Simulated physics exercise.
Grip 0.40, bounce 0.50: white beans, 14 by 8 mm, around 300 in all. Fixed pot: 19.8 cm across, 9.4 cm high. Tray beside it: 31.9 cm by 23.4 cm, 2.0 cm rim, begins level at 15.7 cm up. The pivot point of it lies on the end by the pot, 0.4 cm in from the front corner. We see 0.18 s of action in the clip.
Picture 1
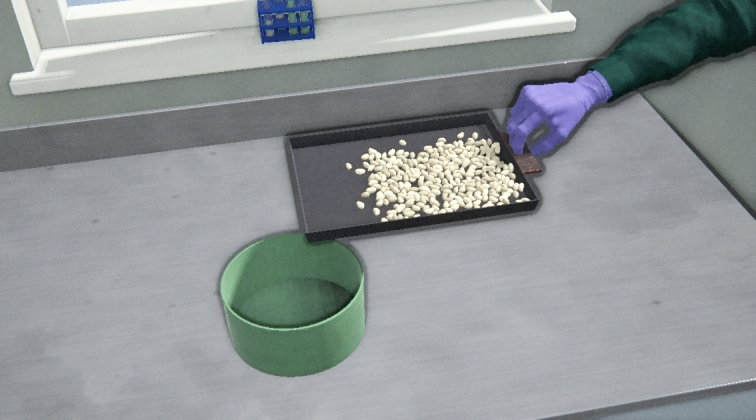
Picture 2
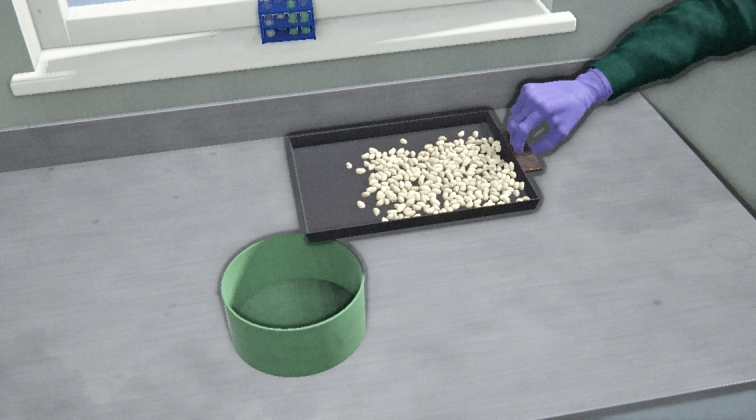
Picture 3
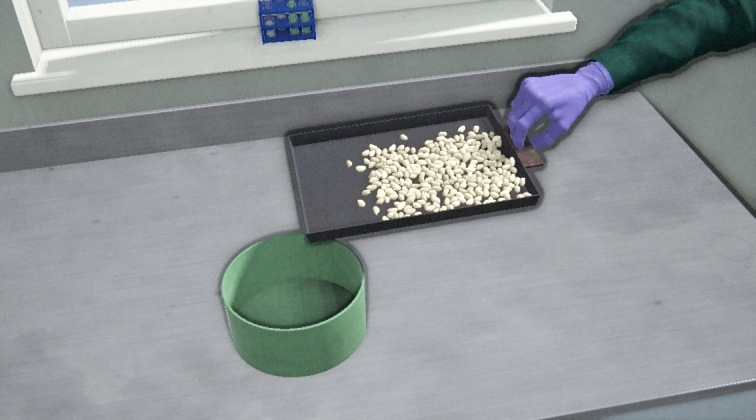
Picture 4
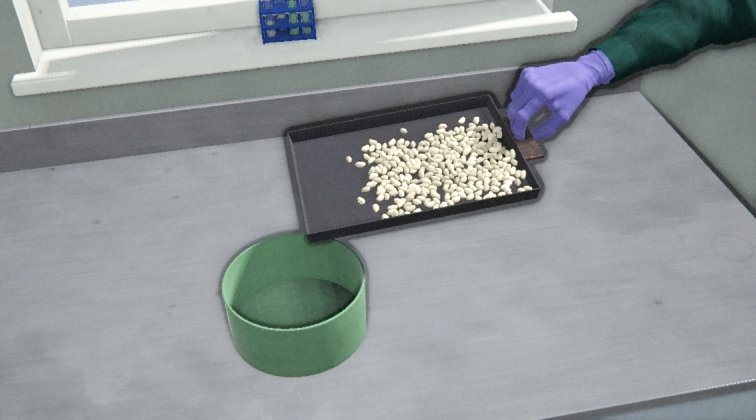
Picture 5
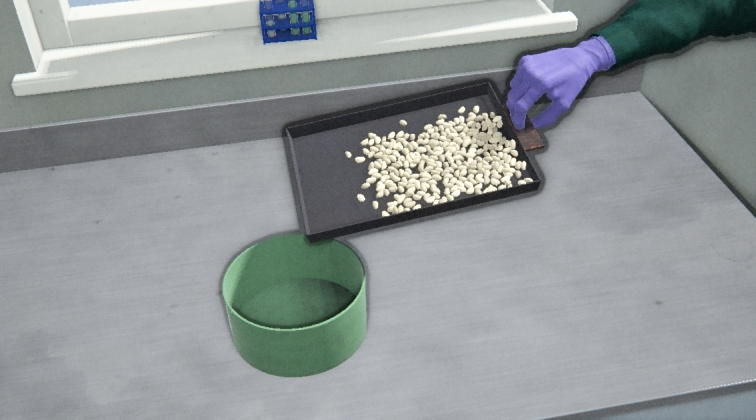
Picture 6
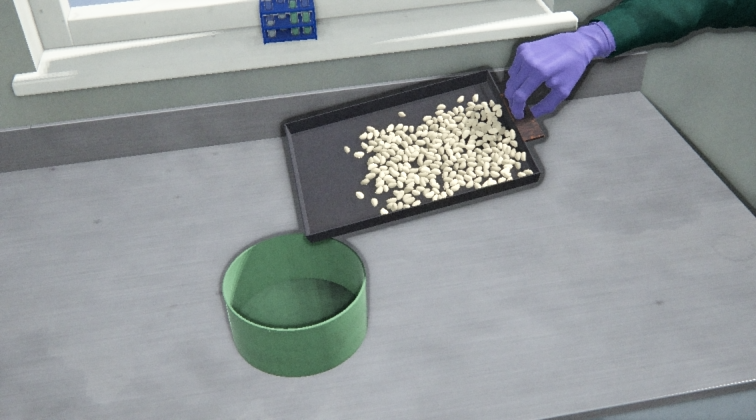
Black tray of white beans slowly tilting as a purple-gloved hand raises its right end beside a green pot on a grey counter.
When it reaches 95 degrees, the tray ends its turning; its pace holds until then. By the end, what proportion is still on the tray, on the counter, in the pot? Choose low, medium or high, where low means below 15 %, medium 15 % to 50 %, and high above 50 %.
Shares - left on the tray: Low, counter: Low, pot: High.
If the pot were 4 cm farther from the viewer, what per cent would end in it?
Result after the change: About 65 in a hundred.
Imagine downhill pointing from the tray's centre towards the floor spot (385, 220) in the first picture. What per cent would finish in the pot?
Some 70 per cent.
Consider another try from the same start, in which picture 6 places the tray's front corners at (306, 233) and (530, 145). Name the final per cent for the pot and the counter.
Pot 65, counter 35.
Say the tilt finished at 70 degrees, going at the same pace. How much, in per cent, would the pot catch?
The pot would get around 85 per cent.
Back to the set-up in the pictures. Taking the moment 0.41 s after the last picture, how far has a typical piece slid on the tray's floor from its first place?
8 cm.
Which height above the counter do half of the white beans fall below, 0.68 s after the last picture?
Around 16 cm up.
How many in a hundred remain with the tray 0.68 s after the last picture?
Some 45 per cent of the load.
Then, 0.41 s after the last picture, tilt 52 degrees; the tray holds 100 %, the pot 0 %.
Then, 0.68 s after the last picture, tilt 79 degrees; the tray holds 45 %, the pot 25 %.
Then, 1.05 s after the last picture, tilt 95 degrees; the tray holds 0 %, the pot 95 %.
In the end, tray 0 %, counter 5 %, pot 95 %.
